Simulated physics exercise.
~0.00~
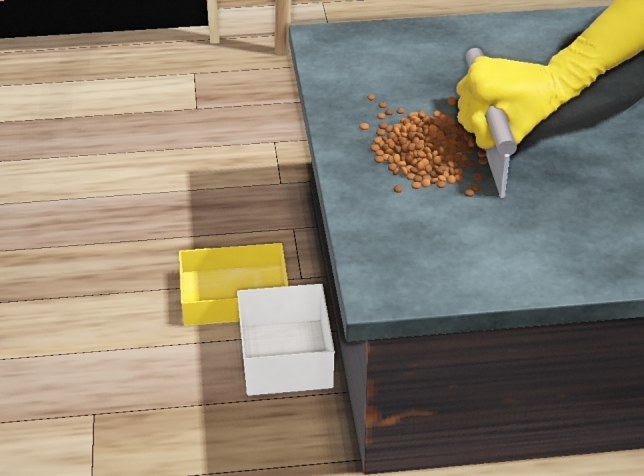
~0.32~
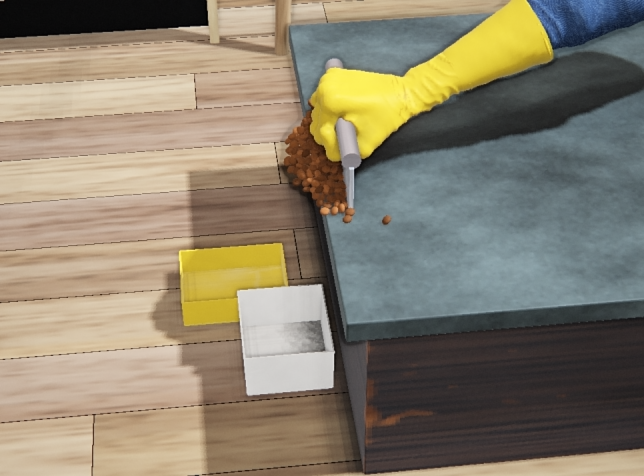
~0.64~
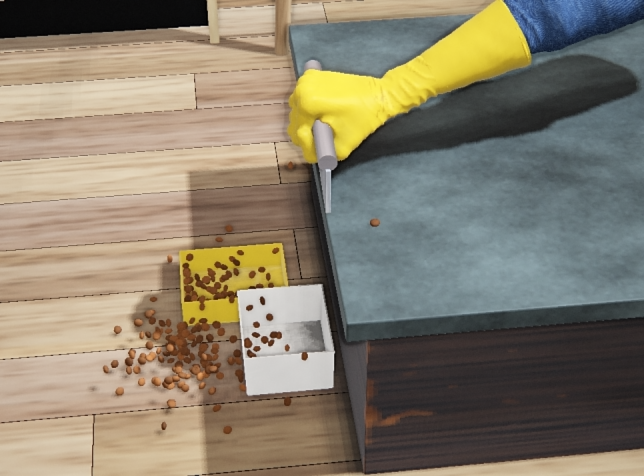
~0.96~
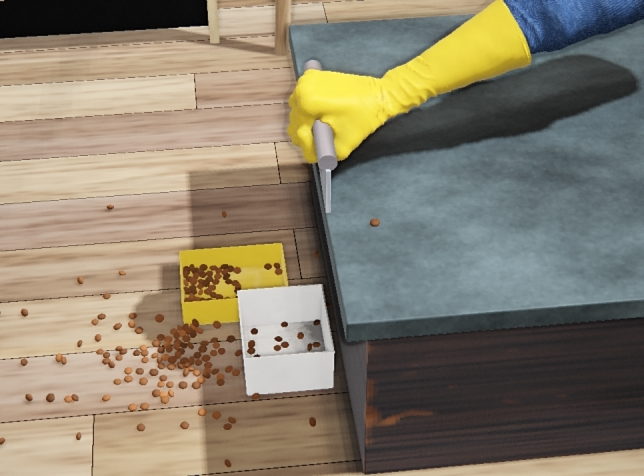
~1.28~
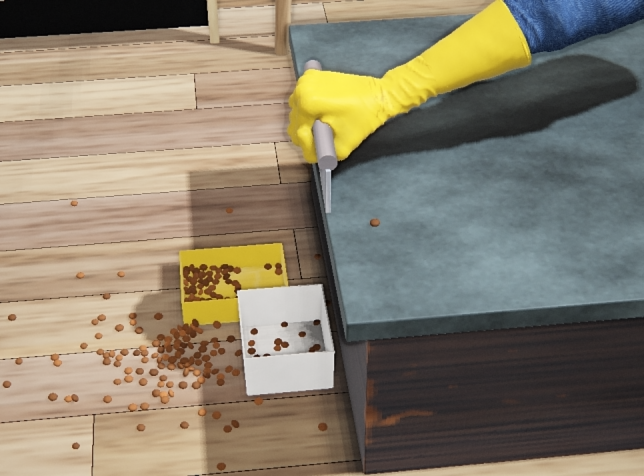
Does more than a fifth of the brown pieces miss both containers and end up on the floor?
Yes, far more than a fifth ends up scattered on the floor. The yellow container also catches more than a fifth, while the white one catches less than that.
A gloved hand scrapes brown pieces off a slab into two containers and onto the floor.
